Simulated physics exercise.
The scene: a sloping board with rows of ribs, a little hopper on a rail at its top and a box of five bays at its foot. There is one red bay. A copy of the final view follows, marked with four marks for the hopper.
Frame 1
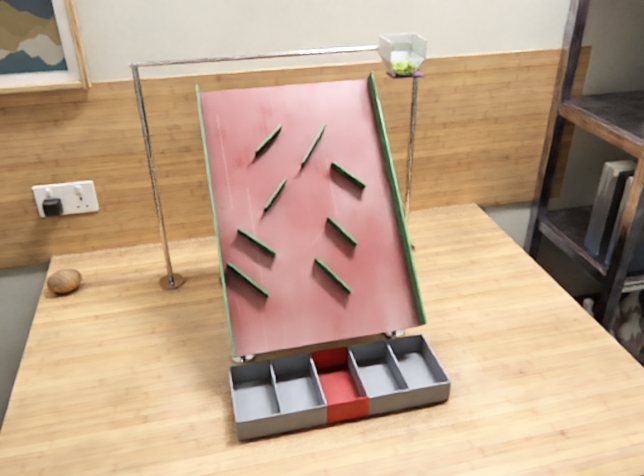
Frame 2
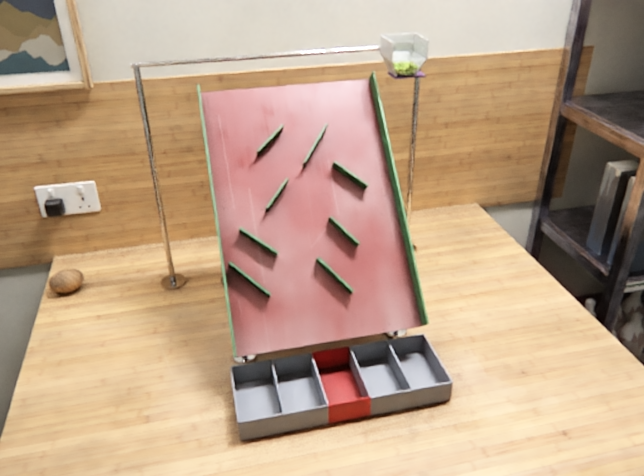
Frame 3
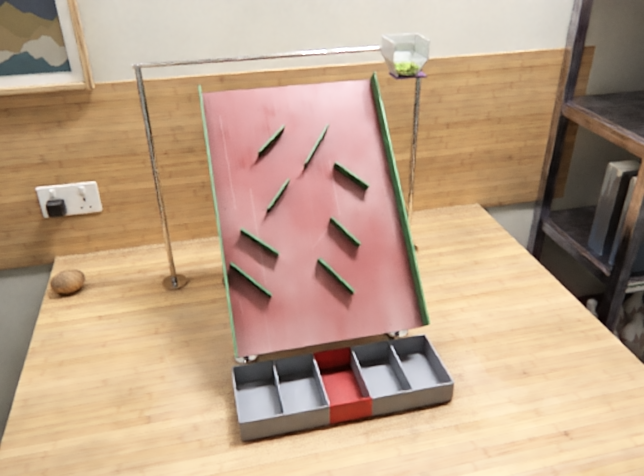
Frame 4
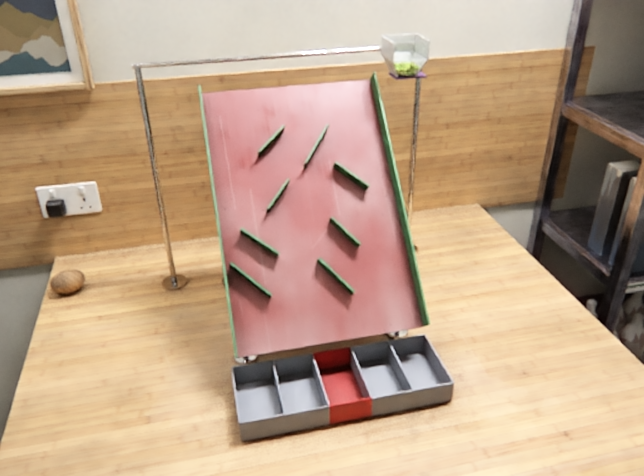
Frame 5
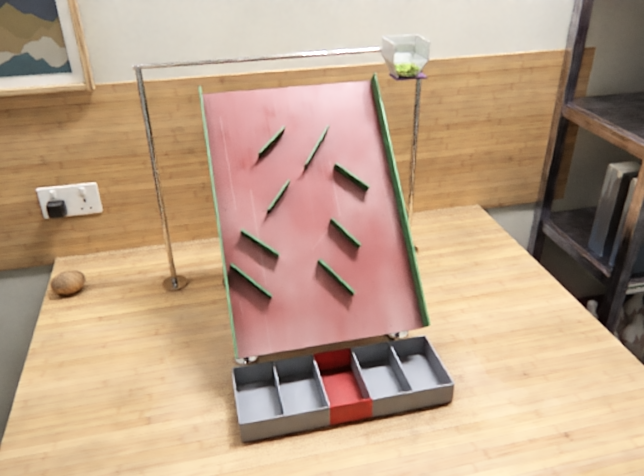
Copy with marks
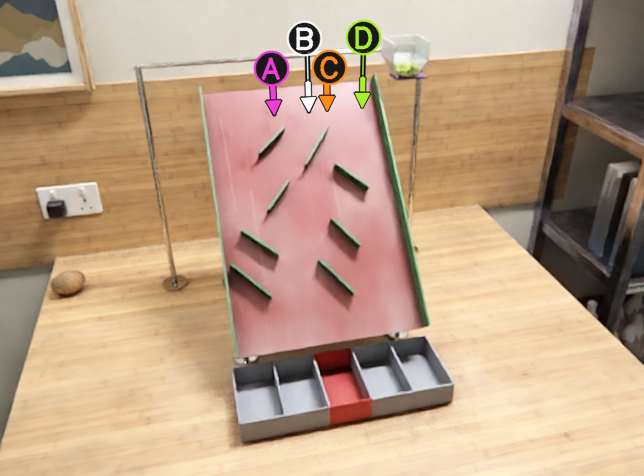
Sloping red board with green ribs standing still on a wooden table, a small hopper above and a five-bay box below.
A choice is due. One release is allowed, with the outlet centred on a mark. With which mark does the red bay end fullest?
The answer is mark A.
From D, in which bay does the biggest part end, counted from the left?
It is the fifth one.
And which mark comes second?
B.
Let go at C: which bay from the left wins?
The fifth from the left.
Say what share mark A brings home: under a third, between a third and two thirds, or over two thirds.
Between a third and two thirds.
On the marked copy, mark A meets the board at (274, 109); mark B meets the board at (308, 106); mark C meets the board at (327, 105); mark D meets the board at (362, 102).
With A, roughly half in the red bay, roughly a third in other bays, about a tenth outside the box.
With B, roughly a third in the red bay, roughly half in other bays, about a tenth outside the box.
With C, about a tenth in the red bay, the larger part in other bays, about a tenth outside the box.
With D, not one piece in the red bay, the larger part in other bays, about a tenth outside the box.
